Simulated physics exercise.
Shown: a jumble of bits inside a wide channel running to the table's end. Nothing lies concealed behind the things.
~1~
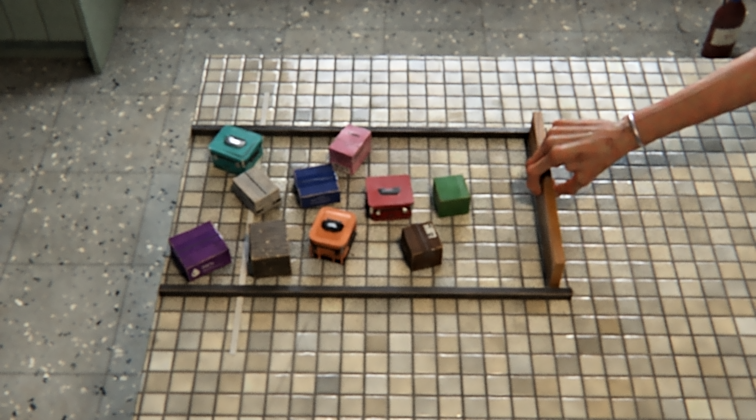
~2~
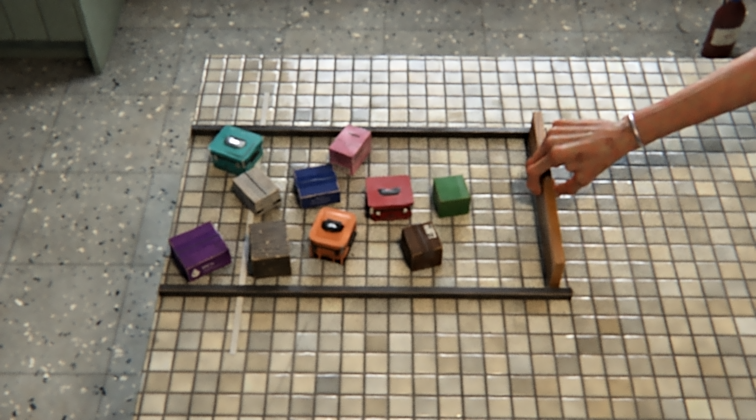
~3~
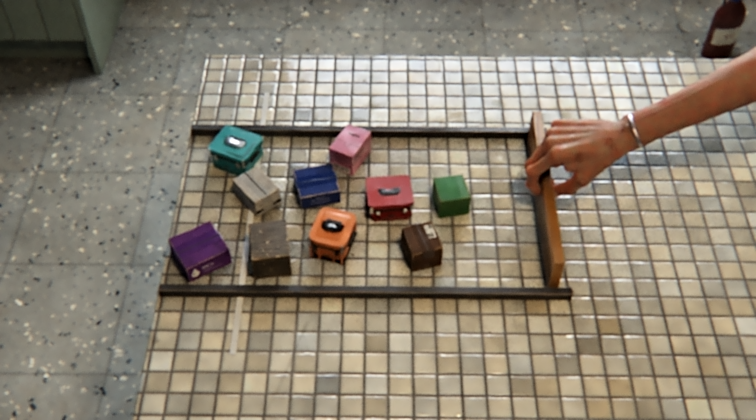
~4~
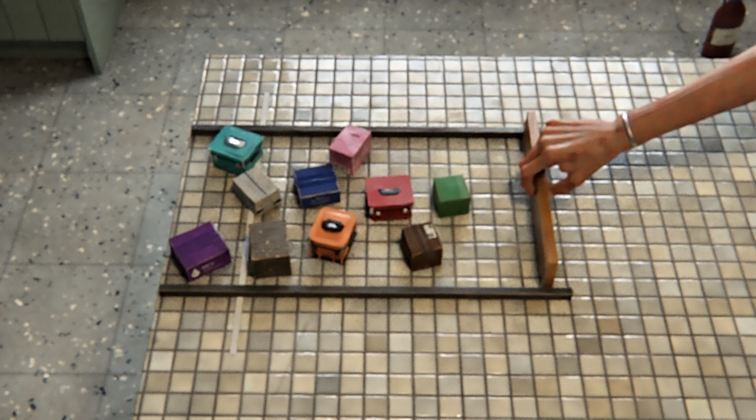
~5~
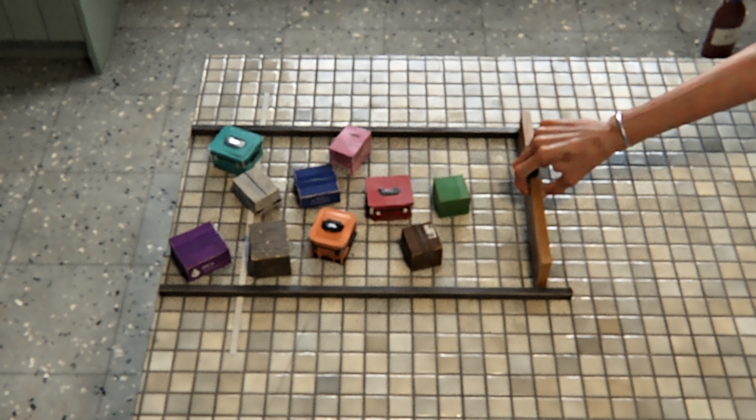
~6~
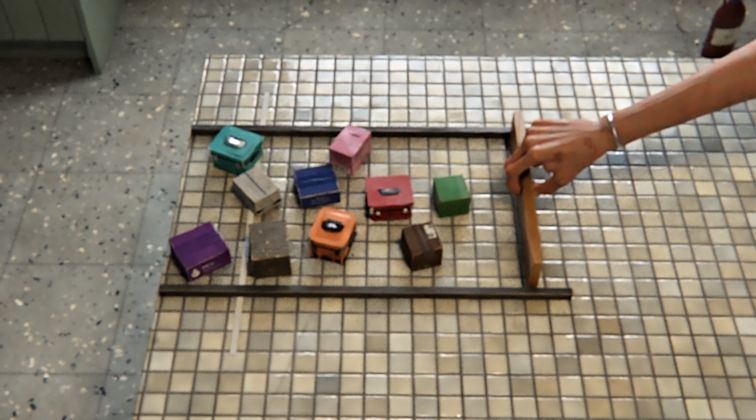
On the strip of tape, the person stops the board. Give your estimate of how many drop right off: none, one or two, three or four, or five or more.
My estimate: Three or four.
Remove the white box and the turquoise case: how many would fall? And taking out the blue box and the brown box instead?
The first try gives 3, the second gives 2.
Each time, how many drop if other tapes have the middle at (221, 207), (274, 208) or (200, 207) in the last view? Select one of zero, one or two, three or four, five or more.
First at least five, next one to two, finally more than four.
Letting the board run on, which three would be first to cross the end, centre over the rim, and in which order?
In order: The white box, then the purple box, then the blue box.
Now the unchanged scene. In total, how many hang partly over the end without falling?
Count: 1.
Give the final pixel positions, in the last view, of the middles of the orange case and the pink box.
Look around (195, 236) for the first and around (244, 152) for the second.
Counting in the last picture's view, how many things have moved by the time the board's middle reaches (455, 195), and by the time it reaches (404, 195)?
At the first point the count is 1, at the second it's 4.
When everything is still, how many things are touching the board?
The answer is 3.
Soon after, none off yet; purple box at rest near (200, 251); turquoise case at rest near (237, 151); white box at rest near (257, 191).
At rest, the number that fall off is three or four; fallen, blue box, black block, white box and purple box.
